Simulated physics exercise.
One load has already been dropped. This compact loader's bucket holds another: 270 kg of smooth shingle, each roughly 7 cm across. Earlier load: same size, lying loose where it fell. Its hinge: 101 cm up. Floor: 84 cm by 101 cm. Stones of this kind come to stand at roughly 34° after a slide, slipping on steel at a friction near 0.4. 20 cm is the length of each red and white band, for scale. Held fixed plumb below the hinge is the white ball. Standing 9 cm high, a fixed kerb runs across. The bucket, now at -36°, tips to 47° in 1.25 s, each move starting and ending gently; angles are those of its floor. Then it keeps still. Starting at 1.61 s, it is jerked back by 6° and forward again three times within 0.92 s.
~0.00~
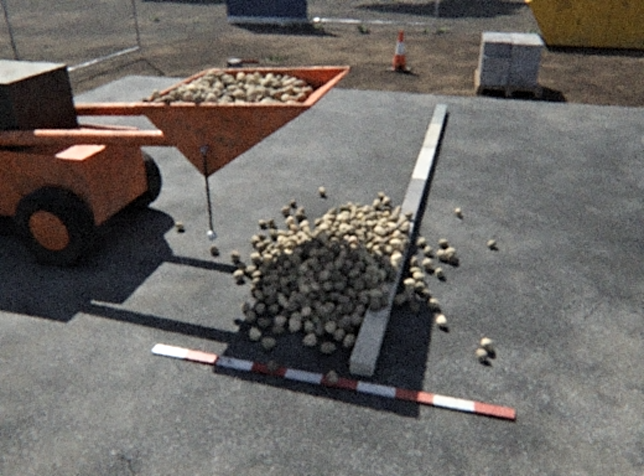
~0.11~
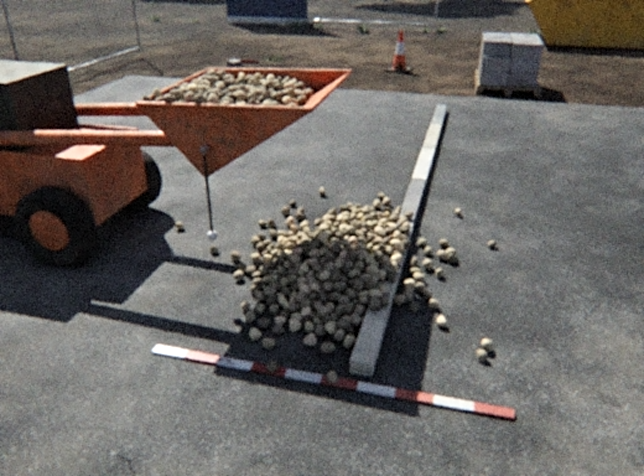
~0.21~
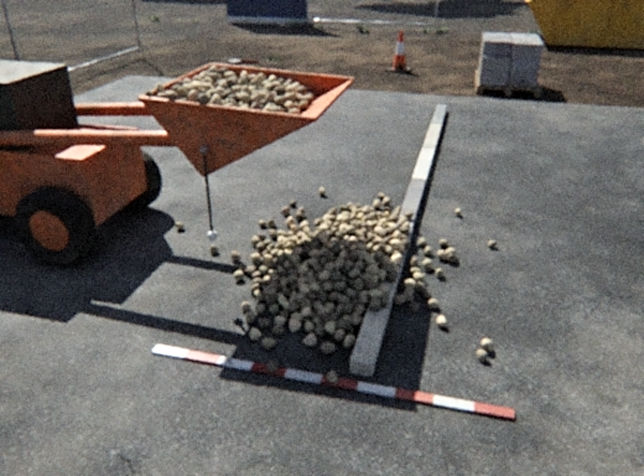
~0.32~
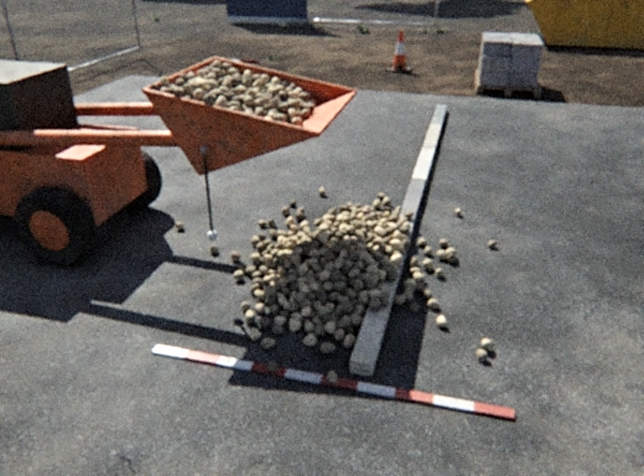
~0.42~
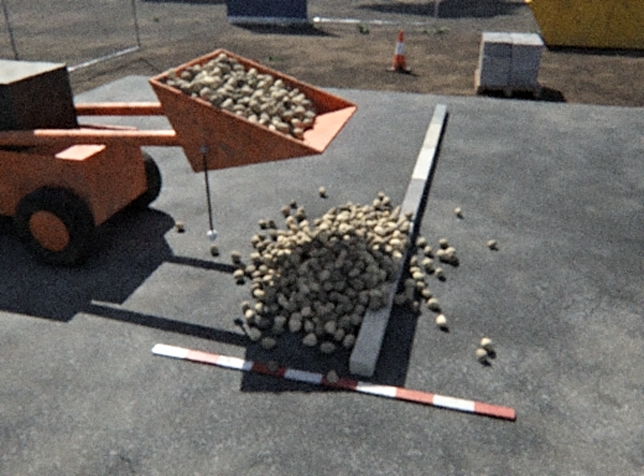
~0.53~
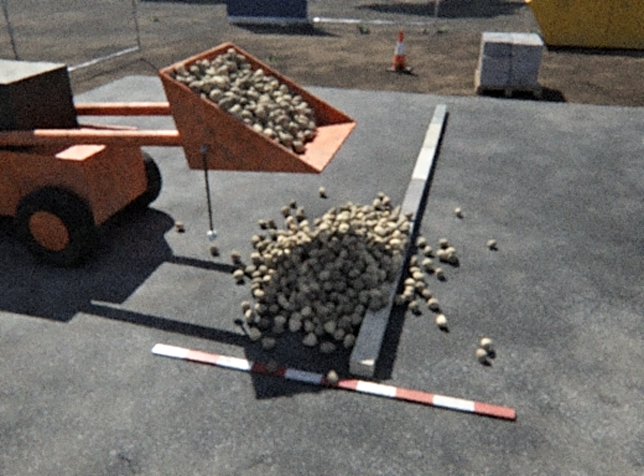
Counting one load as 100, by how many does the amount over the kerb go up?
By about 10 out of 100.
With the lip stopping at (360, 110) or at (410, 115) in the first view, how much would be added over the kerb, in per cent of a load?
First place about 50 %, second about 90 %.
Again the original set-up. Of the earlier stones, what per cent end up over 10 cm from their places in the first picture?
Some 20 percent, give or take.
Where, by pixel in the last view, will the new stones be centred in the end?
In the last view, about pixel (329, 251).
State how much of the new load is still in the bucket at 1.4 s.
About 25 per cent is held.
After 0.9 s the floor is at 34°; in per cent of one load, 97 in the bucket, 99 on this side of the kerb, 4 over the kerb; the foremost stones are at (462, 276).
After 1.4 s the floor is at 47°; in per cent of one load, 27 in the bucket, 168 on this side of the kerb, 4 over the kerb; the foremost stones are at (462, 276).
After 3.0 s the floor is at 47°; in per cent of one load, 0 in the bucket, 186 on this side of the kerb, 14 over the kerb; the foremost stones are at (493, 314).
After 5.4 s the floor is at 47°; in per cent of one load, 0 in the bucket, 186 on this side of the kerb, 14 over the kerb; the foremost stones are at (493, 314). Net gain over the kerb, 10.
